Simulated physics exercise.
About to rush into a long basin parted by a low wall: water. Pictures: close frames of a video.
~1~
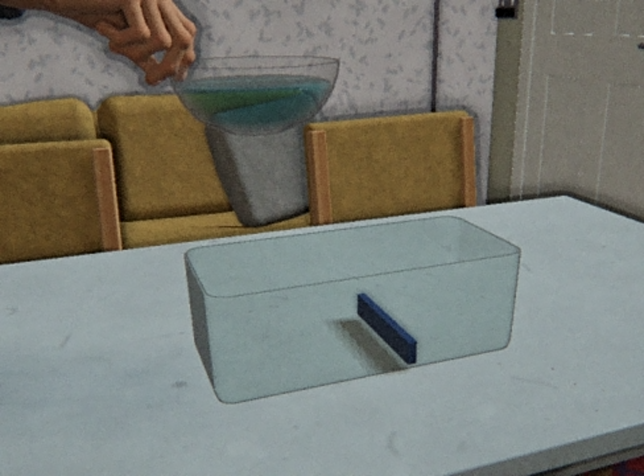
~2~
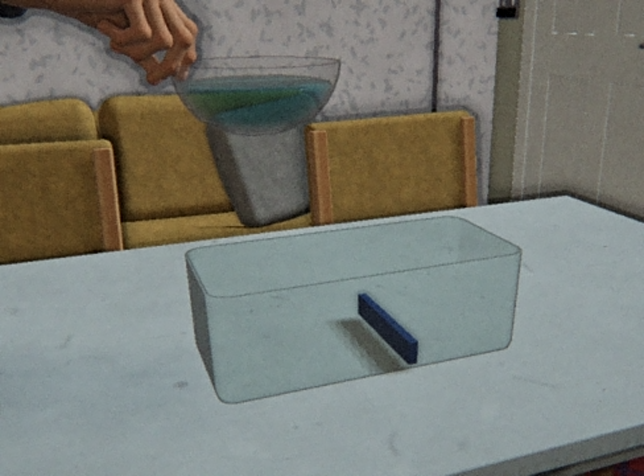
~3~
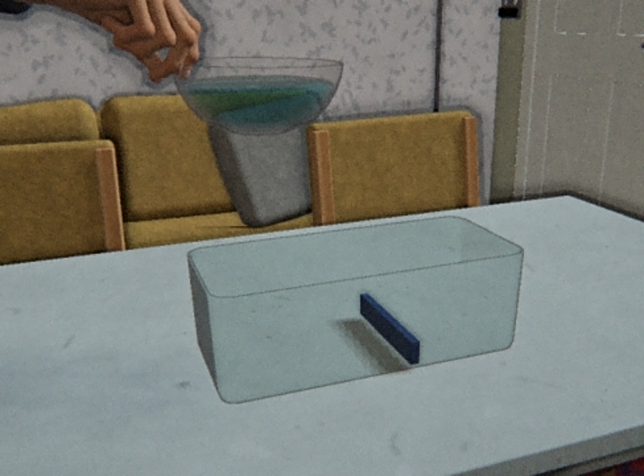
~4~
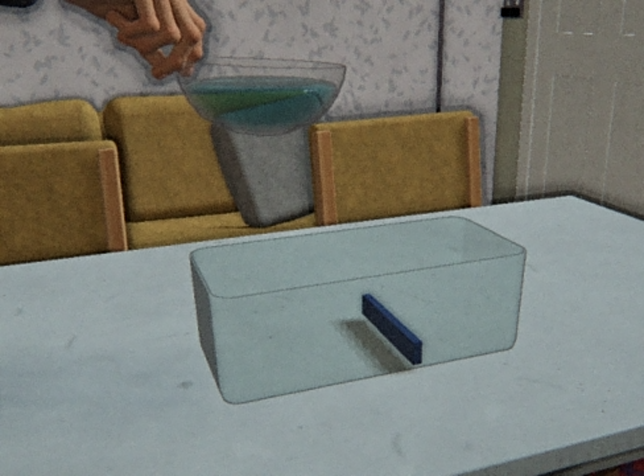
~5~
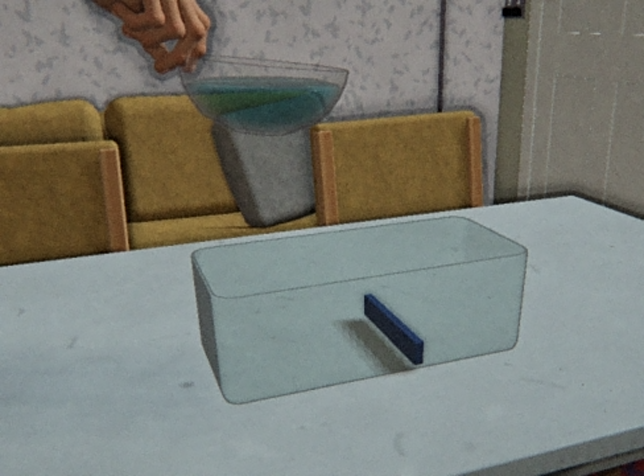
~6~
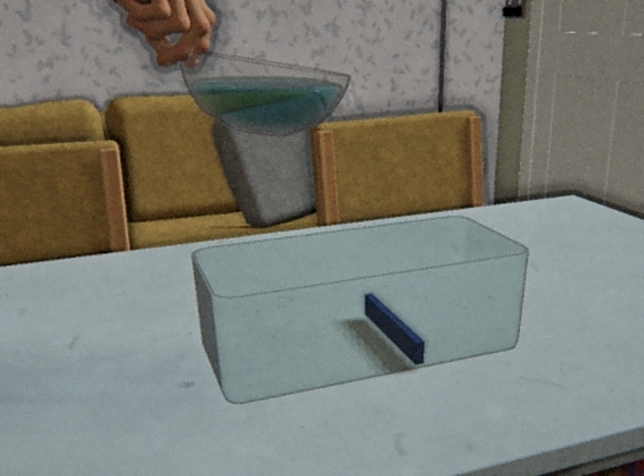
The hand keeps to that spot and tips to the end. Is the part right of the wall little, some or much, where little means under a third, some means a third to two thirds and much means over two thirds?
Some.
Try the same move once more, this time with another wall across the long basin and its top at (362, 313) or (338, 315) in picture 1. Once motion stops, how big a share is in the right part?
Roughly 75 % and 90 %.
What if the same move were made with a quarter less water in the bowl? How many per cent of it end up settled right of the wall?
It would be somewhere near 45 %.
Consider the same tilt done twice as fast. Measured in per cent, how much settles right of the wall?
Estimate: Around 40 %.
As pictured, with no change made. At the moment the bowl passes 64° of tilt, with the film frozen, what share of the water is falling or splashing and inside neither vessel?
Around 40 in a hundred, more or less.
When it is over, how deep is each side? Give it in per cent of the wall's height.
Left side 30 percent, right side 60 percent.
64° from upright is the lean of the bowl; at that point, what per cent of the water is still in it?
Around 40 in a hundred.
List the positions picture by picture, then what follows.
Tilt 0°; pouring edge (333, 61); surface from (176, 86) to (326, 79); the long basin's rim runs from (195, 274) to (488, 234); the wall's top is at (385, 317), in the first frame.
Tilt 0°; pouring edge (334, 62); surface from (177, 85) to (327, 79), in the second frame.
Tilt 2°; pouring edge (337, 63); surface from (179, 85) to (329, 80), in the third frame.
Tilt 4°; pouring edge (340, 67); surface from (183, 85) to (331, 81), in the fourth frame.
Tilt 7°; pouring edge (342, 71); surface from (186, 83) to (334, 83), in the fifth frame.
Tilt 10°; pouring edge (344, 76); surface from (189, 84) to (337, 82), in the sixth frame.
A moment on, the bowl is tipped part way and 40 per cent is still to pour, 5 is left of the wall and 13 right of it.
Next, the bowl is tipped right over and 0 per cent is still to pour, 38 is left of the wall and 56 right of it.
Then the bowl is tipped right over and 0 per cent is still to pour, 43 is left of the wall and 56 right of it.
Later the bowl is tipped right over and 0 per cent is still to pour, 43 is left of the wall and 56 right of it.
At rest 43 per cent lies left of the wall, 56 right of it and 1 outside.
